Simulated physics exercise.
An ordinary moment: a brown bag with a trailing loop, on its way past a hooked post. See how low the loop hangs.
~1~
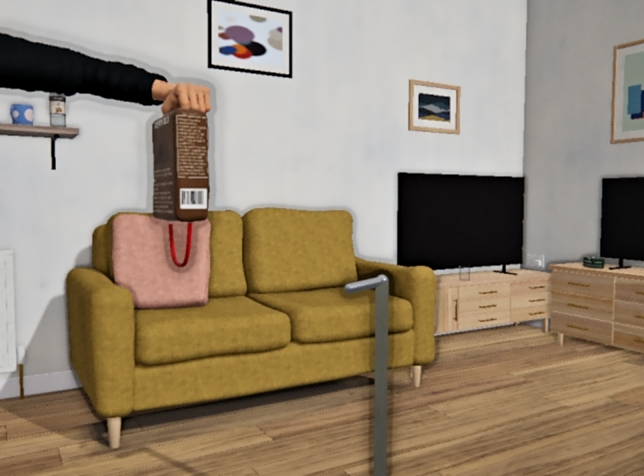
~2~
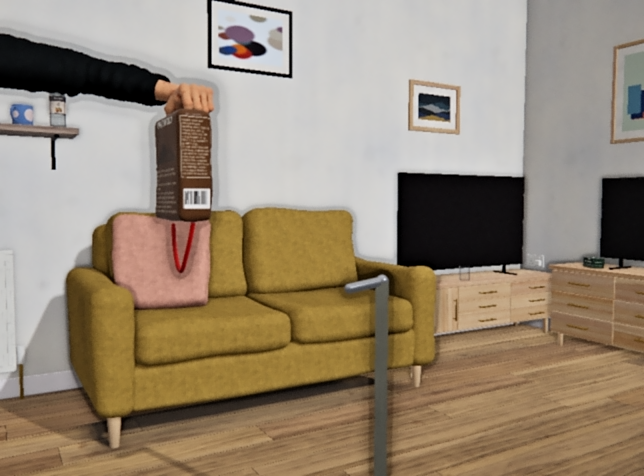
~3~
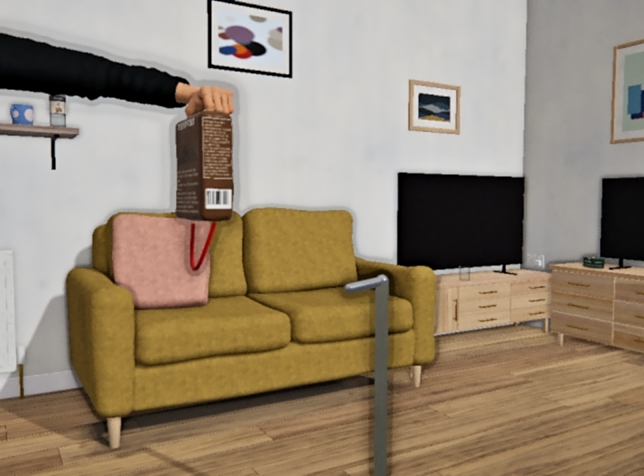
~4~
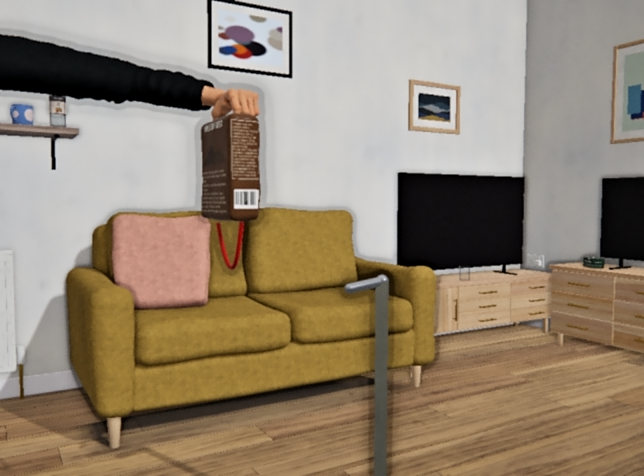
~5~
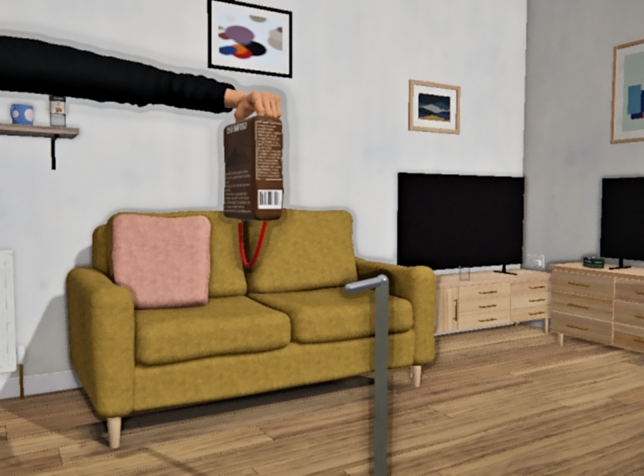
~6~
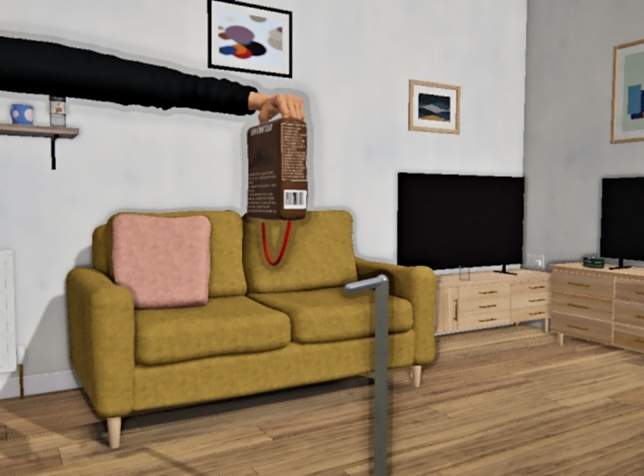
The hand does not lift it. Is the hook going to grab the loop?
Outcome: The brown bag goes by freely.
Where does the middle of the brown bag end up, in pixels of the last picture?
Close to (483, 179).
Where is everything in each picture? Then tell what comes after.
The first picture shows brown bag (179, 168); hook tip (349, 289).
The second picture shows brown bag (182, 168); bottom of the loop (181, 271).
The third picture shows brown bag (203, 169).
The fourth picture shows brown bag (229, 170); bottom of the loop (232, 267).
The fifth picture shows brown bag (252, 171).
The sixth picture shows brown bag (276, 172); bottom of the loop (273, 264); hook tip (349, 289); hook points towards it, loop hangs above the hook.
Then, 0.78 s after the last picture, bag nearing the post near (353, 174).
Then, 1.76 s after the last picture, bag past the post near (434, 177).
At rest, bag past the post near (483, 179). The brown bag comes away clean.
